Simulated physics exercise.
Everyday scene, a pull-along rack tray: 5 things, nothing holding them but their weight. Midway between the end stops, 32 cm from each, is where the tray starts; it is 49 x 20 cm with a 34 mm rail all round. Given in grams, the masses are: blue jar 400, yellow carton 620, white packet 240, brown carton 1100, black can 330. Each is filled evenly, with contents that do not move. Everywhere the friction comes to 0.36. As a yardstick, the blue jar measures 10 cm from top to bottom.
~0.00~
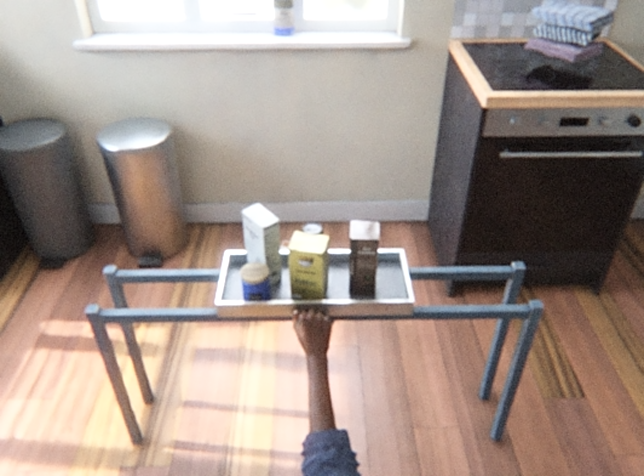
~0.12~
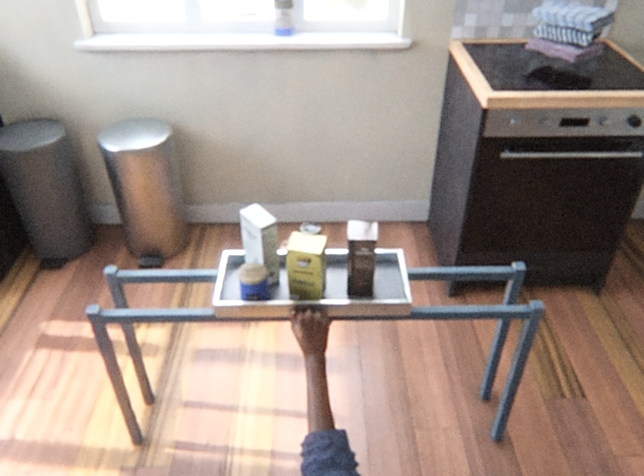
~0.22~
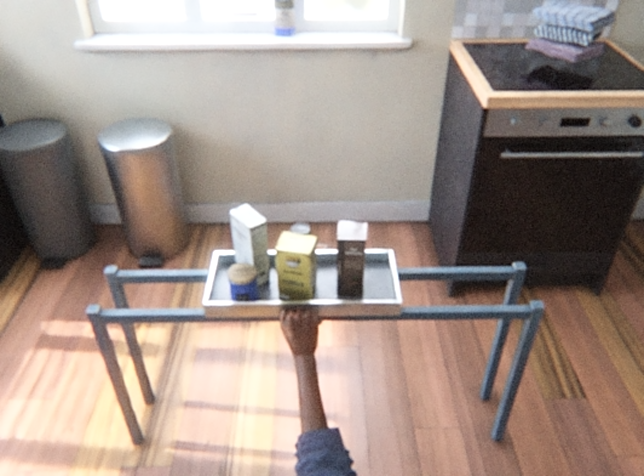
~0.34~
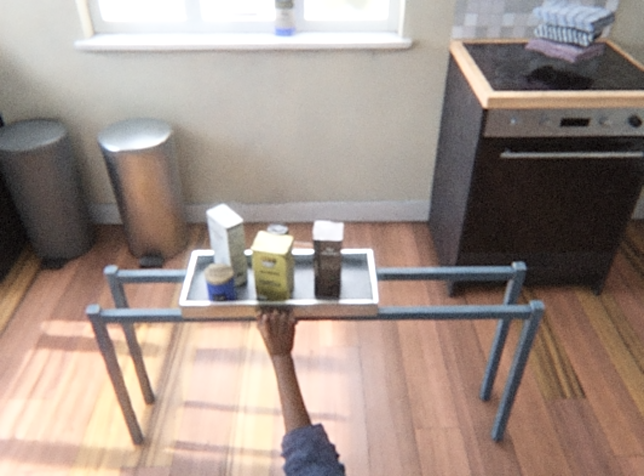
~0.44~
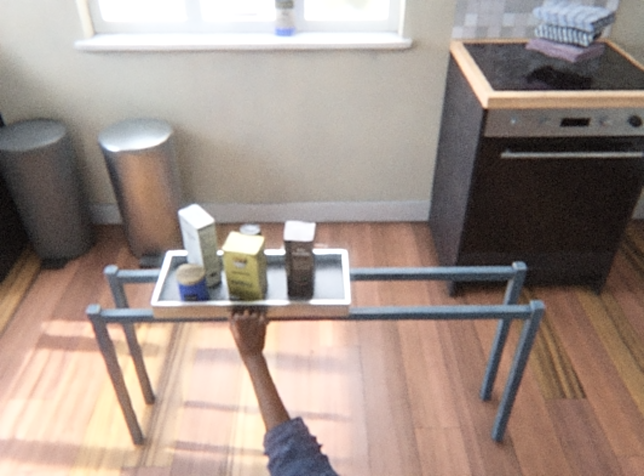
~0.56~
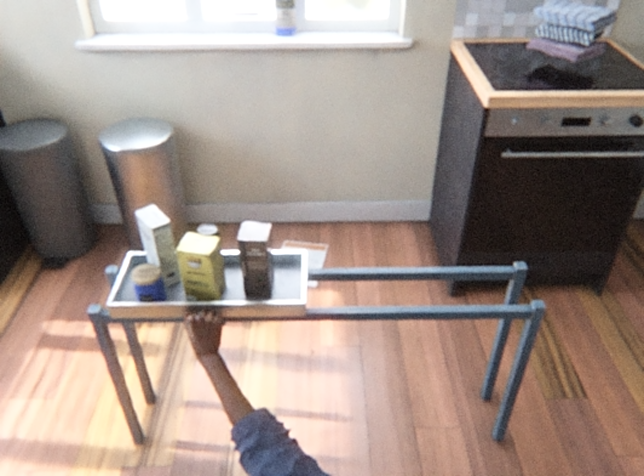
In a sunlit kitchen, a hand gripped the front of a pale-edged tray holding a blue jar and several cartons and slid it left along a rack, barely at first, then farther, toward the rack's left end.
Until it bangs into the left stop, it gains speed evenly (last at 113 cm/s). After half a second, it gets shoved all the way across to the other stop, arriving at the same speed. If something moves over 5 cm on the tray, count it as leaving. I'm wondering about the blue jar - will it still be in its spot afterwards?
No, it travels too far.
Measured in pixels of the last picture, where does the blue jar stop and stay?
Rest point: Near (424, 286).
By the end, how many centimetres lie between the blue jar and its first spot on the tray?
About 11 cm.
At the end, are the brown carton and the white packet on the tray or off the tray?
Final state - brown carton: Beyond the limits; white packet: Beyond the limits.
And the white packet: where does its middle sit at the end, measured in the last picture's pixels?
Rest position, about (47, 411) px.
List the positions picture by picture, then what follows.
Tray midway; blue jar (256, 285); yellow carton (309, 267), in the first picture.
Tray has slid 1 cm left; brown carton (361, 260), in the second picture.
Tray has slid 3 cm left; yellow carton (297, 268); white packet (251, 246), in the third picture.
Tray has slid 9 cm left; brown carton (328, 260), in the fourth picture.
Tray has slid 17 cm left; yellow carton (246, 268); white packet (201, 247), in the fifth picture.
Tray has slid 28 cm left; blue jar (149, 286); brown carton (257, 260), in the sixth picture.
Around 1.26 s, tray has slid 31 cm left; white packet now off the tray; blue jar shifted 5 cm near (119, 289); black can at 4° to upright.
Around 2.26 s, tray has slid 32 cm right; blue jar shifted 2 cm near (374, 286); black can at 74° to upright; brown carton shifted 11 cm.
Finally (3.4 s), off the tray, white packet and brown carton; on their side or leaning hard on the tray, black can; not toppled but over 5 cm from the start, blue jar and yellow carton. In the last view, blue jar near (424, 286).
